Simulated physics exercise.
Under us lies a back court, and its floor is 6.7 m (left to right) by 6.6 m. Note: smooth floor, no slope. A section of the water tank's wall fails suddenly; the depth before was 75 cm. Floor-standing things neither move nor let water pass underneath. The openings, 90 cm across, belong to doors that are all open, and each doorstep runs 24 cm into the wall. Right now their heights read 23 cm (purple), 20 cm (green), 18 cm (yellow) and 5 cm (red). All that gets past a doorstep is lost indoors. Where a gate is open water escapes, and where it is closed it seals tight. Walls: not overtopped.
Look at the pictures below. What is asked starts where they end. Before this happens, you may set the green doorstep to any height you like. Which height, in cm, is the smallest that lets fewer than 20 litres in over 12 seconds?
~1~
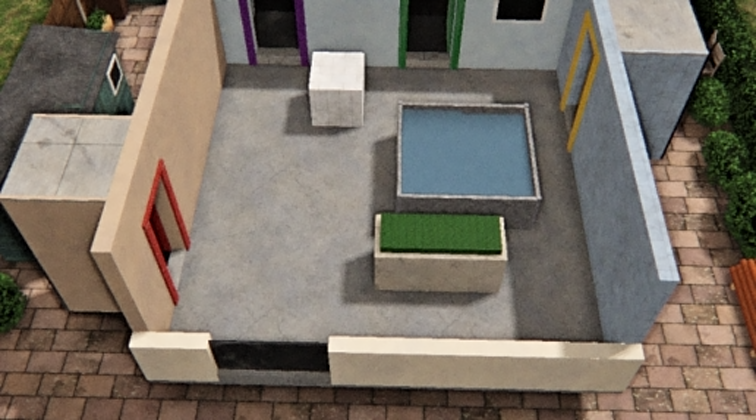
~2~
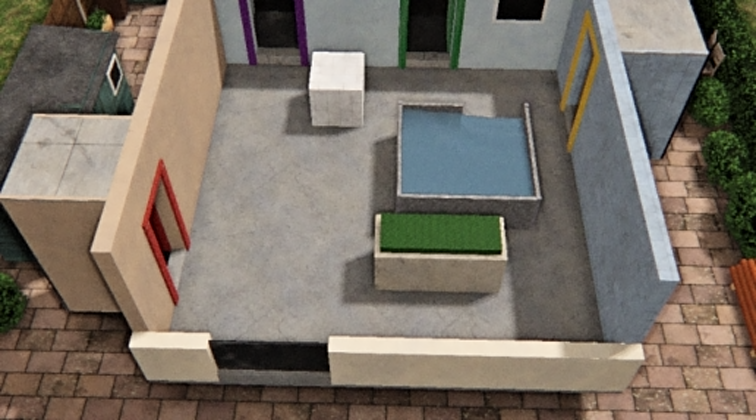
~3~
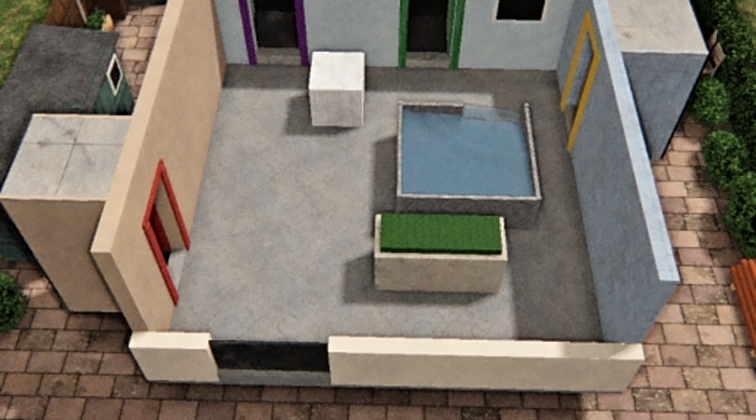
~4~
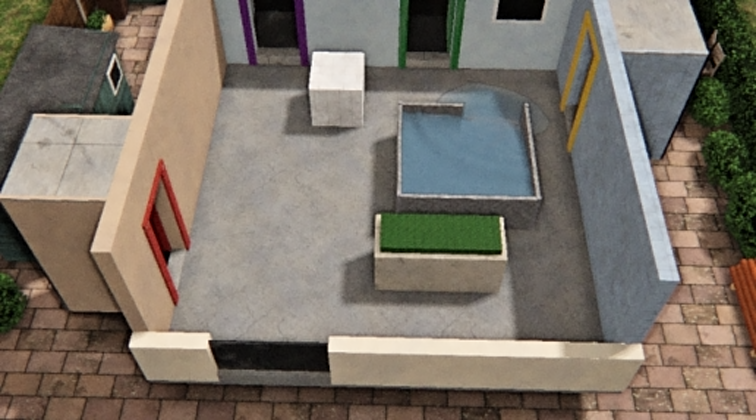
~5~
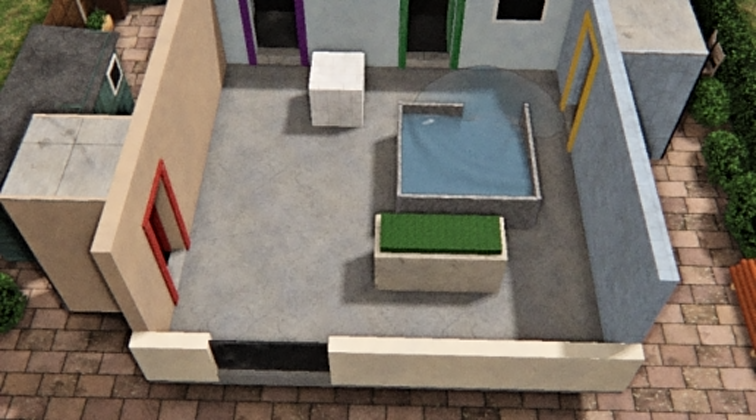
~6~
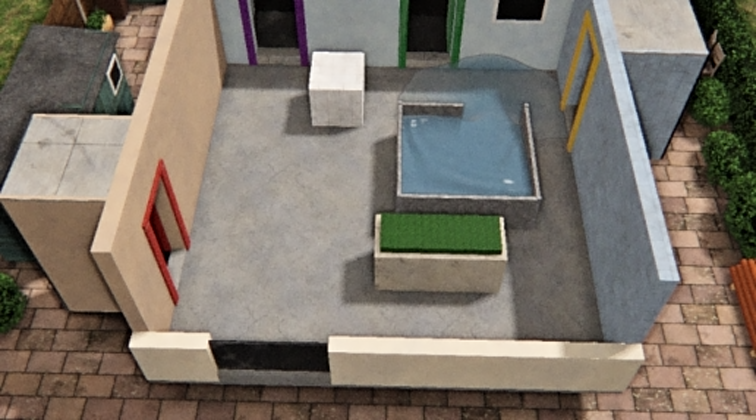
The smallest is roughly 23 cm.
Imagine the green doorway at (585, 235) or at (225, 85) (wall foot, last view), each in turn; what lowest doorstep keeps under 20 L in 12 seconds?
5.5 and 21 cm.
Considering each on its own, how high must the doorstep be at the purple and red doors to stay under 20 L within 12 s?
About 7.5 cm at purple and 10.0 cm at red.
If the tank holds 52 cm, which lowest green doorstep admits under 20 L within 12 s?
In that case, roughly 14.5 cm.
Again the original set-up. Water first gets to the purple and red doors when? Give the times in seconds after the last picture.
Purple 1.2 s, red 4.5 s.
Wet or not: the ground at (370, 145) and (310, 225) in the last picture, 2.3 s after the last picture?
Note: Point one reached; point two not yet reached.
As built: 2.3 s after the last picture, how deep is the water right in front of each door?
Purple door 12 cm, green door 23 cm, yellow door 22 cm, red door 0 cm.
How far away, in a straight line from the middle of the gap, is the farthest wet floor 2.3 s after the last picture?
Roughly 5.4 m from the gap.
Then, 0.7 s after the last picture water covers 15 % of the floor, deepest (57 cm) near (538, 73); 26 cm at the green door, 3 litres in over its 20 cm doorstep.
Then, 2.3 s after the last picture water covers 35 % of the floor, deepest (36 cm) near (547, 73); 23 cm at the green door, 29 litres in over its 20 cm doorstep.
Then, 11.3 s after the last picture water covers 100 % of the floor, deepest (13 cm) near (380, 342); 6 cm at the green door, 36 litres in over its 20 cm doorstep.
At the green door as built, the water peaked near 27 cm, 1.5 s after the last picture.
With a doorstep of 19 cm, 46 litres would have come in within the 12 s; with 25.5 cm, 11 litres. So under 20 litres takes about 23 cm.
